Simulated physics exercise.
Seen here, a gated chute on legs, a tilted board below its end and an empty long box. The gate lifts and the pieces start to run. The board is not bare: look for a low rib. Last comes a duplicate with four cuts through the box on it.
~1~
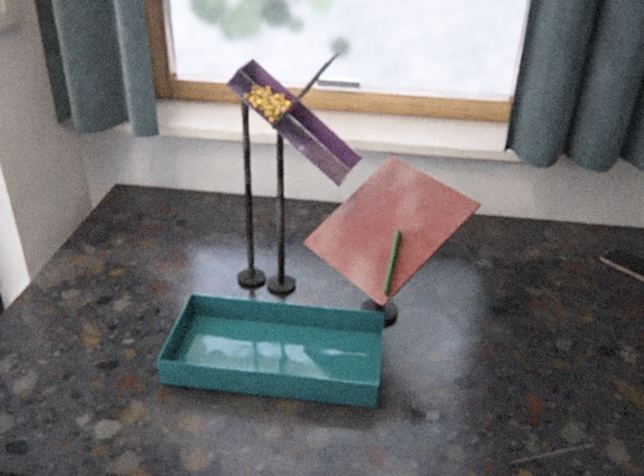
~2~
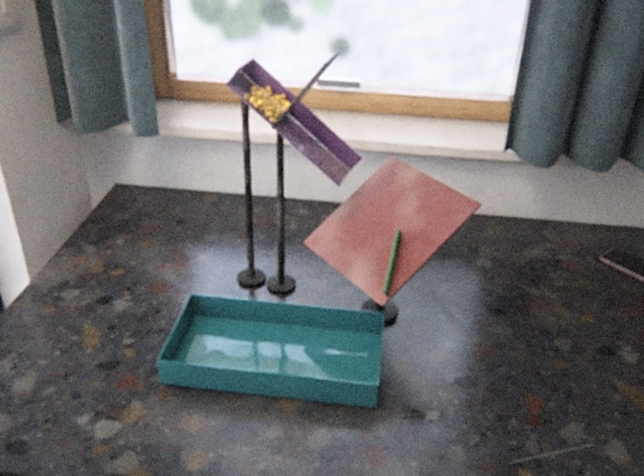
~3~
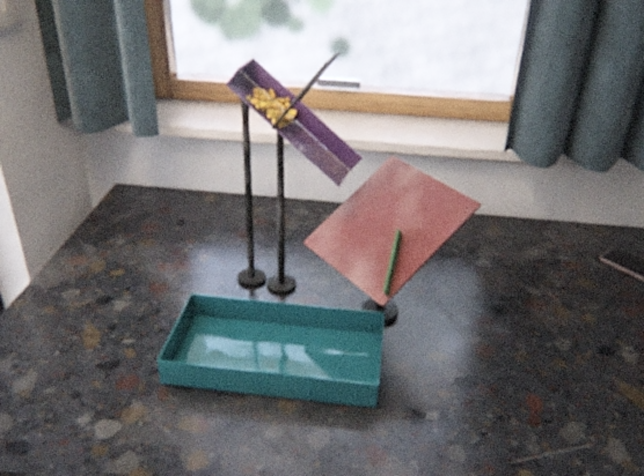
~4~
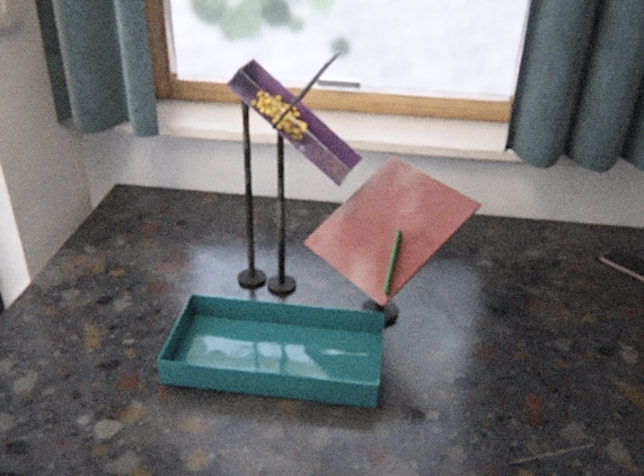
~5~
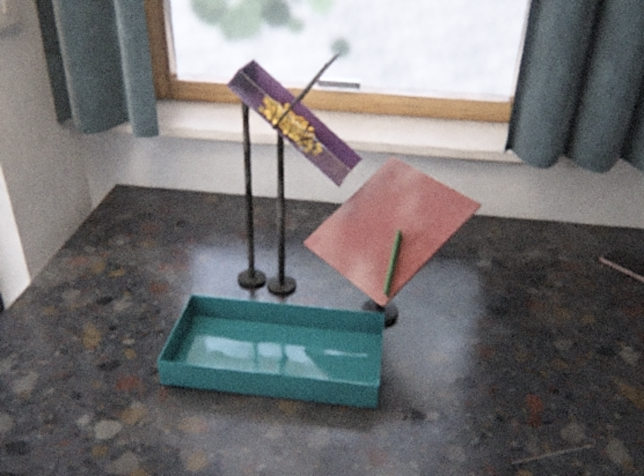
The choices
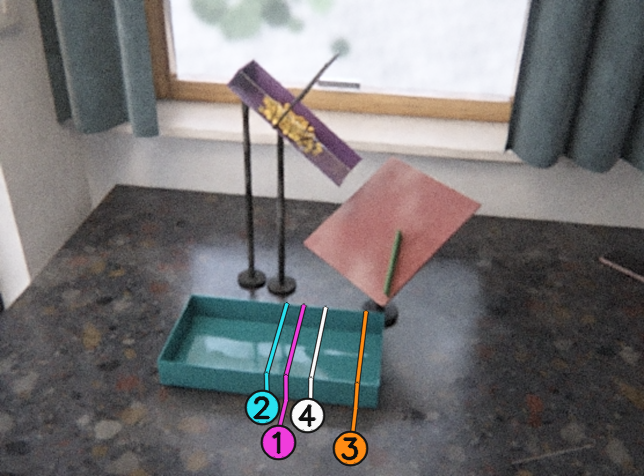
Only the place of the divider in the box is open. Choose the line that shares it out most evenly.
Go for 4.
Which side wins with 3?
More lands on the left.
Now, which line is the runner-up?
The answer is 1.
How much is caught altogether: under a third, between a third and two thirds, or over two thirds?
Over two thirds.
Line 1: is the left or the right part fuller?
The right side.
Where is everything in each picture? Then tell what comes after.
Load behind the gate near (272, 102), puffed corn balls; lip of the chute near (344, 179), sloping fairly steeply, in the first frame.
Middle of the board near (387, 224), tilted fairly steeply; middle of its low edge near (340, 272); of its high edge near (433, 178), in the second frame.
Front corners of the box near (158, 360) and (378, 384), empty; front of the load near (290, 120), in the third frame.
Middle of the load near (283, 111); its front near (299, 137), close to a quarter of the way to the lip; rib from (398, 229) to (384, 291), in the fourth frame.
Middle of the load near (287, 121); its front near (319, 150), close to half of the way to the lip, in the fifth frame.
On the marked copy, line 1 crosses the front rim at (286, 375); line 2 crosses the front rim at (266, 373); line 3 crosses the front rim at (357, 383); line 4 crosses the front rim at (311, 378).
Choosing 1, of what is caught, a small share on the left of the divider, the bulk on the right.
Choosing 2, of what is caught, only a few on the left of the divider, all but a few on the right.
Choosing 3, of what is caught, the whole lot on the left of the divider, none at all on the right.
Choosing 4, of what is caught, close to half on the left of the divider, close to half on the right.
